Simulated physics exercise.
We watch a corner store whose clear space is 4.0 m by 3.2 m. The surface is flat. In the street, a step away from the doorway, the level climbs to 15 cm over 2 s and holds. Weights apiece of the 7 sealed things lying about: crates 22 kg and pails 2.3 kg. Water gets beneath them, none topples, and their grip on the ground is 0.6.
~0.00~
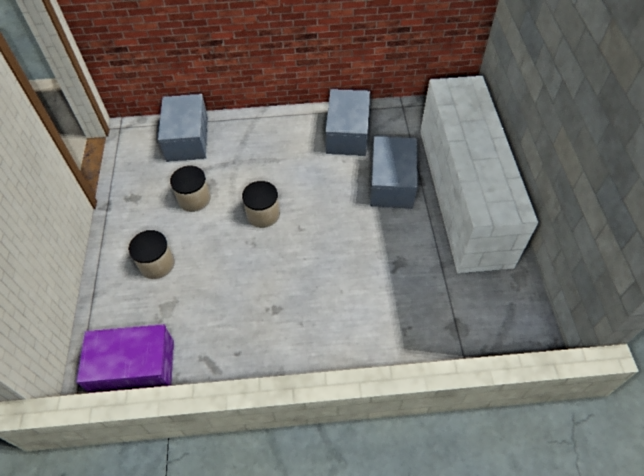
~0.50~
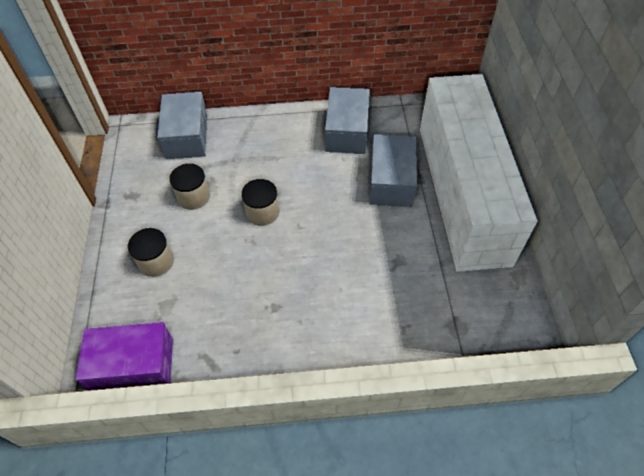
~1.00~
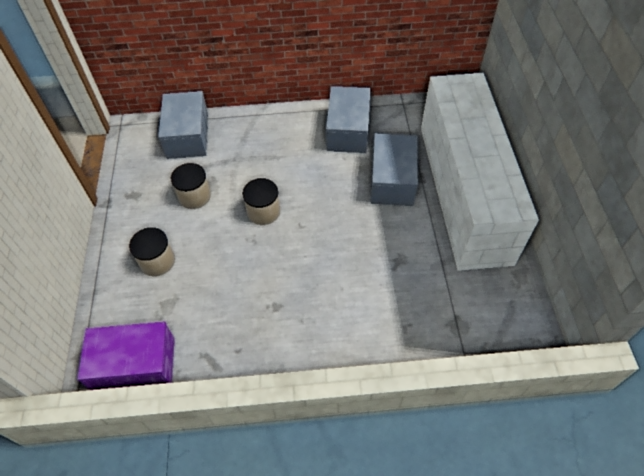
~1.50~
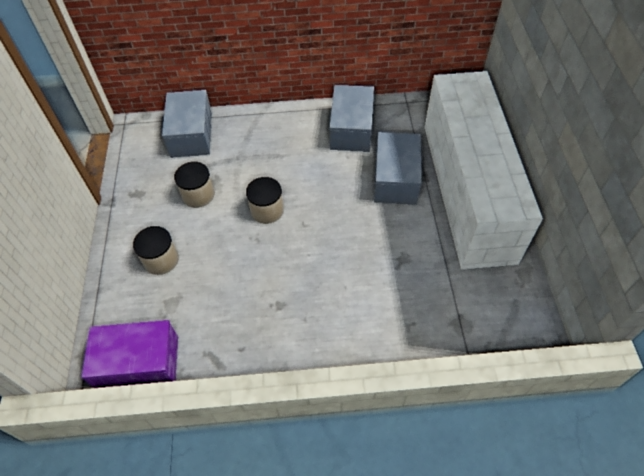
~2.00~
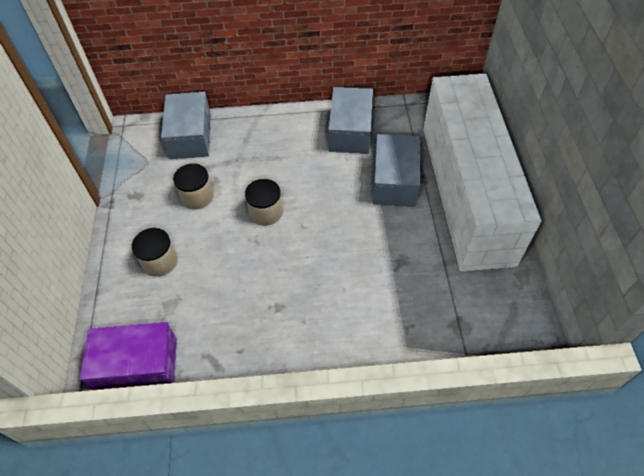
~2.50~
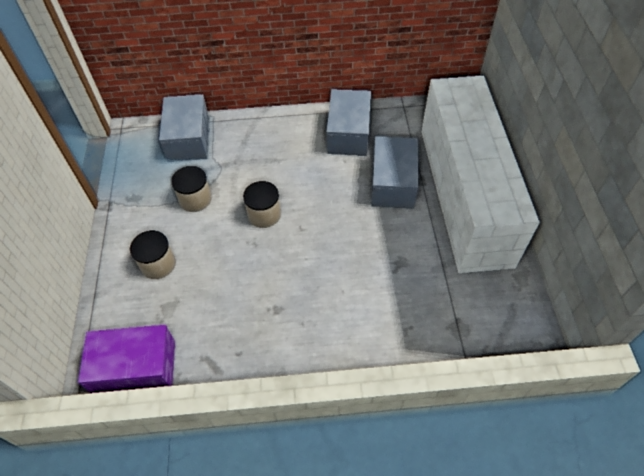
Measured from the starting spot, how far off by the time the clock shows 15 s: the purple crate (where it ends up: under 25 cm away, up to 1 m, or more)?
Purple crate barely shifts.
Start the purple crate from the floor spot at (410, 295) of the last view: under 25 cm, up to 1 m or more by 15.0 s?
It is nudged along.
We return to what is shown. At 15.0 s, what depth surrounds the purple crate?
About 6 cm.
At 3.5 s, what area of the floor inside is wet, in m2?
About 3.0 m2.
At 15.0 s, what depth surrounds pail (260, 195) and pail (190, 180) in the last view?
Roughly 10 and 11 cm.
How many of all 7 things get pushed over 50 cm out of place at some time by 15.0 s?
That makes 4.
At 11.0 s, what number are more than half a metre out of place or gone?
I count 3.
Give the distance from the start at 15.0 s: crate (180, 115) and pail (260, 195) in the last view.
In turn: 80 cm, 250 cm.
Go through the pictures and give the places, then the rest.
The first frame shows the purple crate at (122, 352), on the bottom; water covers 0.0 m2; 0 of 7 have shifted.
The second frame shows the purple crate at (121, 350), on the bottom; 0.0 m2 under water; 0 of 7 have shifted.
The third frame shows the purple crate at (123, 350) rests on the ground; 0.0 m2 under water; 0 of 7 have shifted.
The fourth frame shows the purple crate at (126, 348) rests on the ground; water covers 0.0 m2; 0 of 7 have shifted.
The fifth frame shows the purple crate at (125, 350) rests on the ground; water covers 0.2 m2; 0 of 7 have shifted.
The sixth frame shows the purple crate at (123, 353), on the bottom; water covers 0.8 m2; 0 of 7 have shifted.
After 3.5 s the purple crate is near (123, 353), 0.0 m from its start, aground; 0 afloat.
After 6.8 s the purple crate is near (123, 353), 0.0 m from its start, aground; 1 afloat.
After 11.0 s the purple crate is near (123, 353), 0.0 m from its start, aground; 3 afloat.
After 15.0 s the purple crate is near (123, 353), 0.0 m from its start, aground; 4 afloat.
